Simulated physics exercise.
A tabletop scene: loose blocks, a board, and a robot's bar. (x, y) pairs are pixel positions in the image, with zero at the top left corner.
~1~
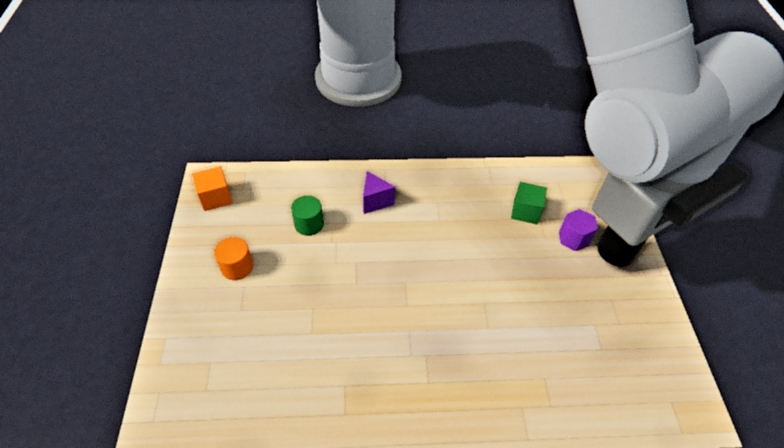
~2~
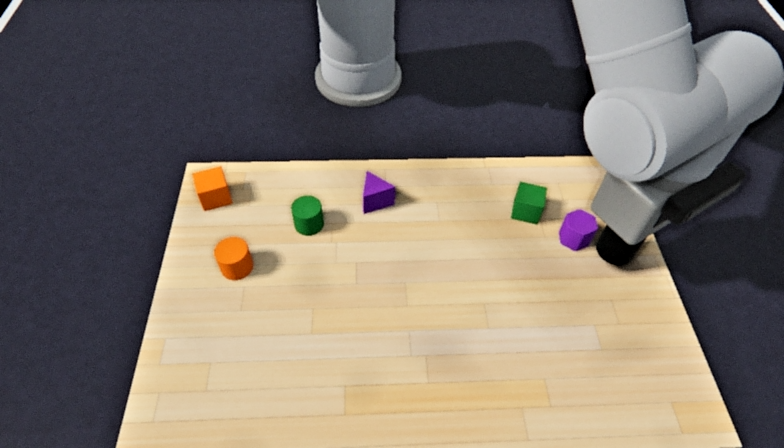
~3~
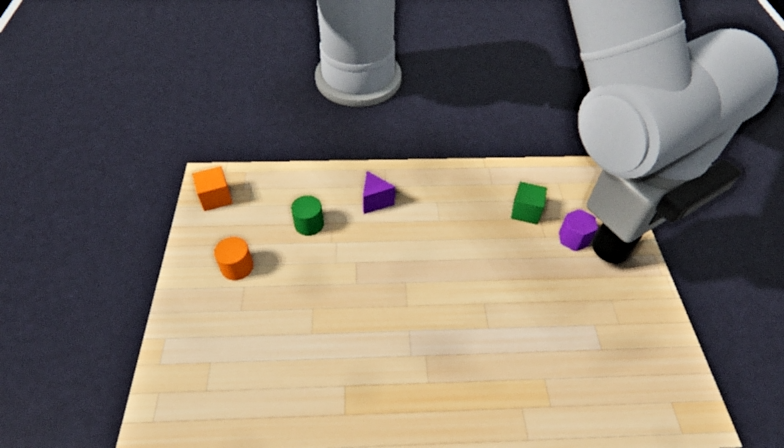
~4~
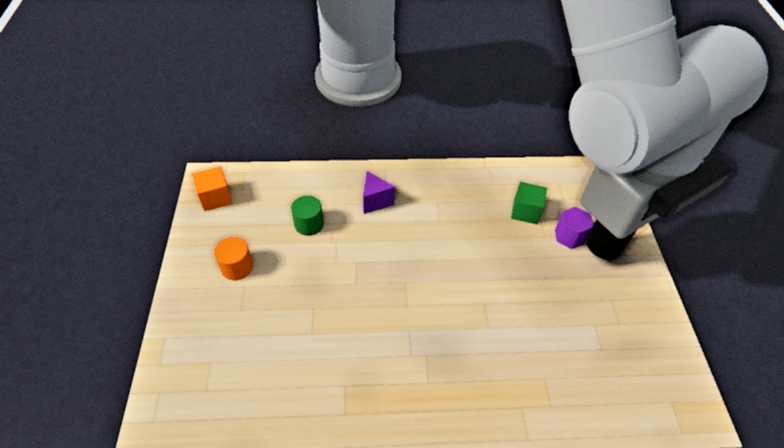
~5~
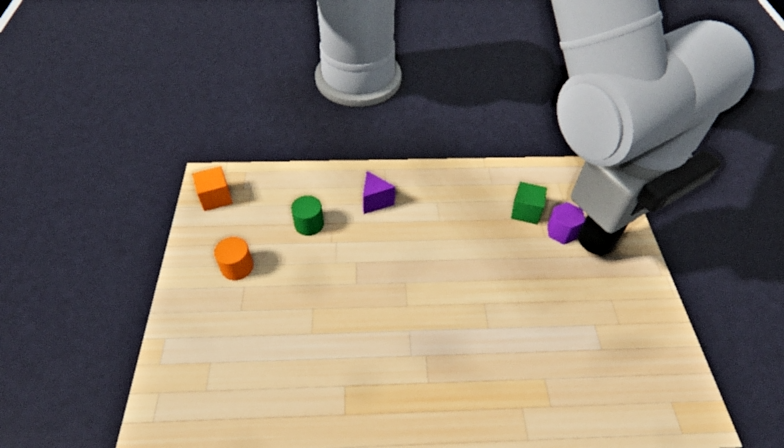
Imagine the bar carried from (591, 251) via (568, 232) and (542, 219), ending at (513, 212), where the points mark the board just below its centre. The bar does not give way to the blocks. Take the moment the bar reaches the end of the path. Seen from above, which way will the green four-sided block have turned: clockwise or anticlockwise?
The twist is clockwise.
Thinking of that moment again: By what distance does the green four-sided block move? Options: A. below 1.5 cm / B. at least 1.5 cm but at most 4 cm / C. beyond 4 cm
C - beyond 4 cm.
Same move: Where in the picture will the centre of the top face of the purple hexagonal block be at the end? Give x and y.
I'd say the purple hexagonal block ends with its top centre at (490, 181).
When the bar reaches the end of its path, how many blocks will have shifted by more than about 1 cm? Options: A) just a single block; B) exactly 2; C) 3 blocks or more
I choose B.
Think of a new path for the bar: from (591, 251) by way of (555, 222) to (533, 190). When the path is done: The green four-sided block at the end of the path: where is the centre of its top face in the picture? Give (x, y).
Somewhere near (482, 176).
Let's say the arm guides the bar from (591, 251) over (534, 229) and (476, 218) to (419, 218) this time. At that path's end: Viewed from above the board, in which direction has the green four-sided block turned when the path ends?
Watching from overhead, you'd notice the green four-sided block rotating clockwise.
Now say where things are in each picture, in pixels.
The first picture shows bar tip at (616, 252); block tops, green four-sided block at (532, 194); purple hexagonal block at (582, 221).
The second picture shows bar at (614, 251); blocks unchanged.
The third picture shows bar at (611, 249); blocks unchanged.
The fourth picture shows bar at (605, 245); purple hexagonal block at (578, 219).
The fifth picture shows bar at (596, 241); green four-sided block at (532, 194); purple hexagonal block at (570, 214).
The first path, step by step. One third of the way, bar at (572, 221); green four-sided block at (518, 189), turned 15° clockwise; purple hexagonal block at (544, 201), turned 35° anticlockwise.
Two thirds of the way, bar at (544, 208); green four-sided block at (491, 178), turned 15° clockwise; purple hexagonal block at (517, 188), turned 35° anticlockwise.
At the end, bar at (517, 201); green four-sided block at (467, 168), turned 20° clockwise; purple hexagonal block at (490, 181), turned 25° anticlockwise.
